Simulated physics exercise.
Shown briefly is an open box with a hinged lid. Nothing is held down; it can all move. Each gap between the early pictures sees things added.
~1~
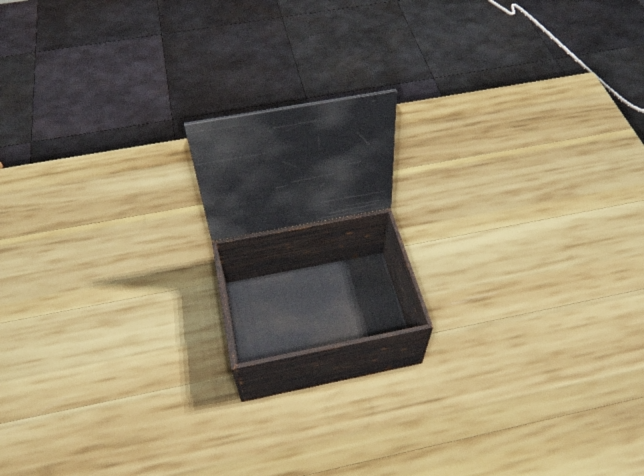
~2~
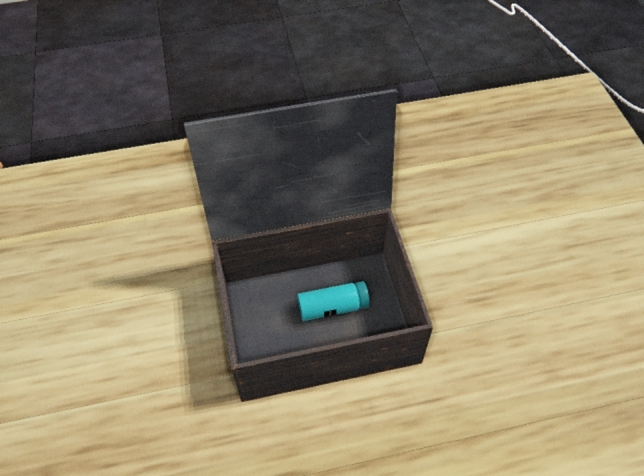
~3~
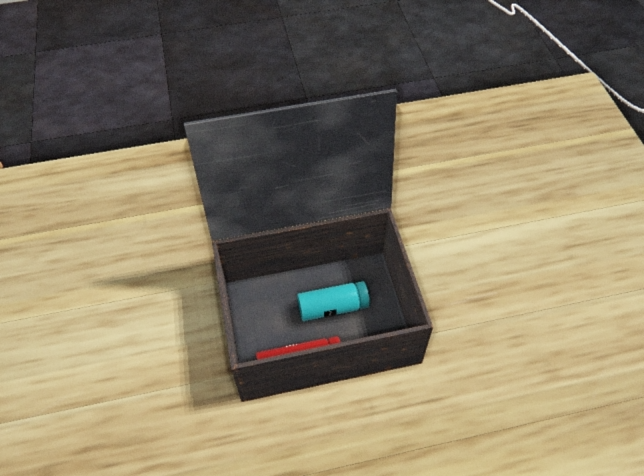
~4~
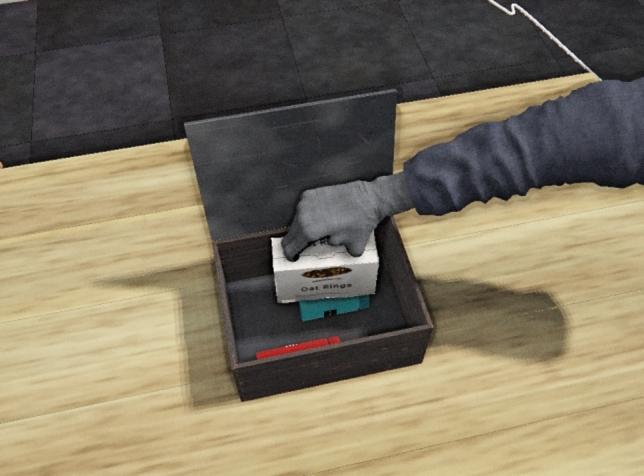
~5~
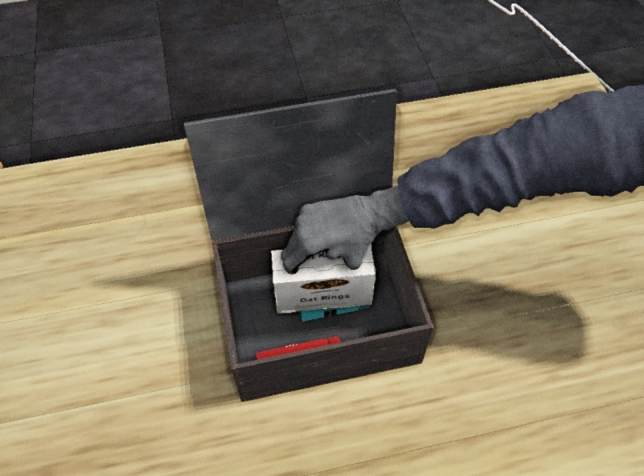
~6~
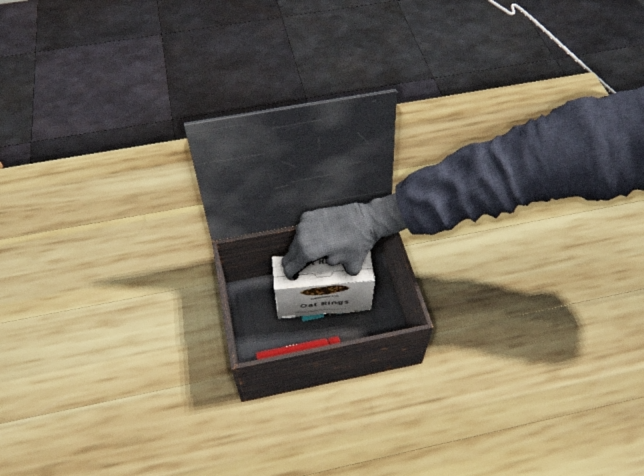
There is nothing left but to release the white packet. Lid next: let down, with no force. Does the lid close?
The lid goes all the way down.
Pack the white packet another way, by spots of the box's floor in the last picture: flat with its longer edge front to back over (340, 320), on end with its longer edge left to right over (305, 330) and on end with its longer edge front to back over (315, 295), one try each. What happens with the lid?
On the first attempt the lid settles shut, on the second it settles shut, and on the third it remains open a bit.
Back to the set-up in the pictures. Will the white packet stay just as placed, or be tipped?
By the end the white packet has leaned over.
Then, 0.50 s on from there, white packet turned 51° from how it was put near (329, 325); turquoise shaker shifted a little.
Then, 1.40 s on from there, lid 75° above the rim; white packet turned 50° from how it was put near (329, 325); turquoise shaker shifted about its own width.
Then, 1.70 s on from there, lid 46° above the rim; white packet turned 50° from how it was put near (329, 325); turquoise shaker shifted about its own width.
Then, 1.90 s on from there, lid 17° above the rim; white packet turned 50° from how it was put near (329, 325); turquoise shaker shifted about its own width.
In the end, lid shut; toppled in the box, white packet; moved from the start, turquoise shaker; red shaker unmoved. At the end, from the last picture's camera, white packet near (329, 325).
